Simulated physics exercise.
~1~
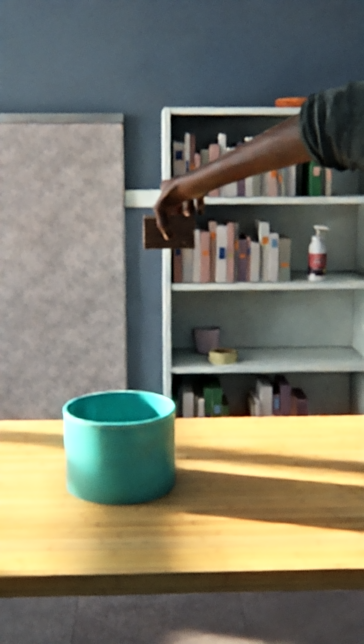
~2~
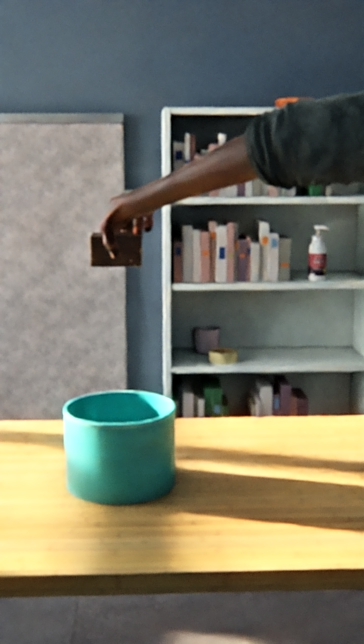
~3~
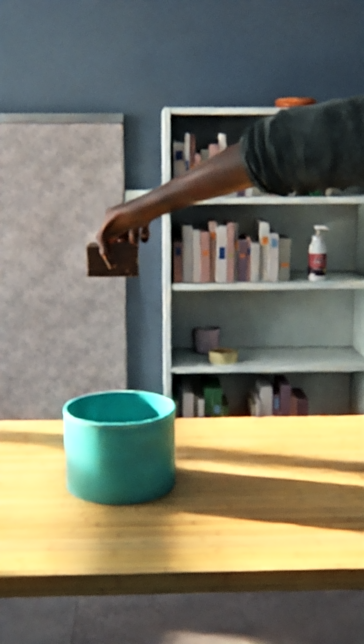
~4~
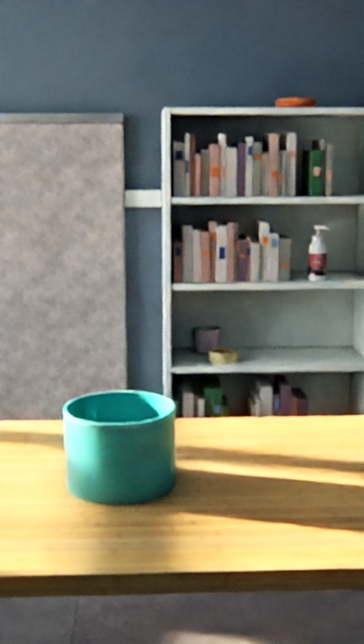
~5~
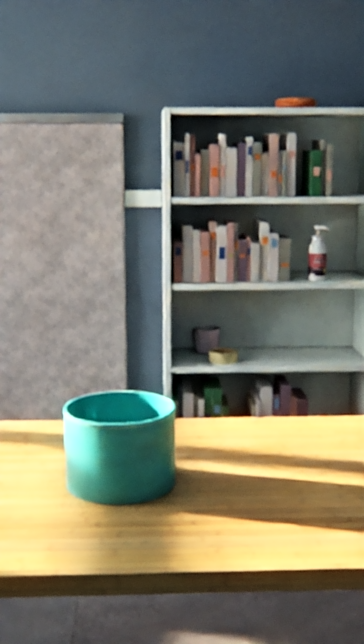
A brown block is carried left by a hand and dropped into the teal container.
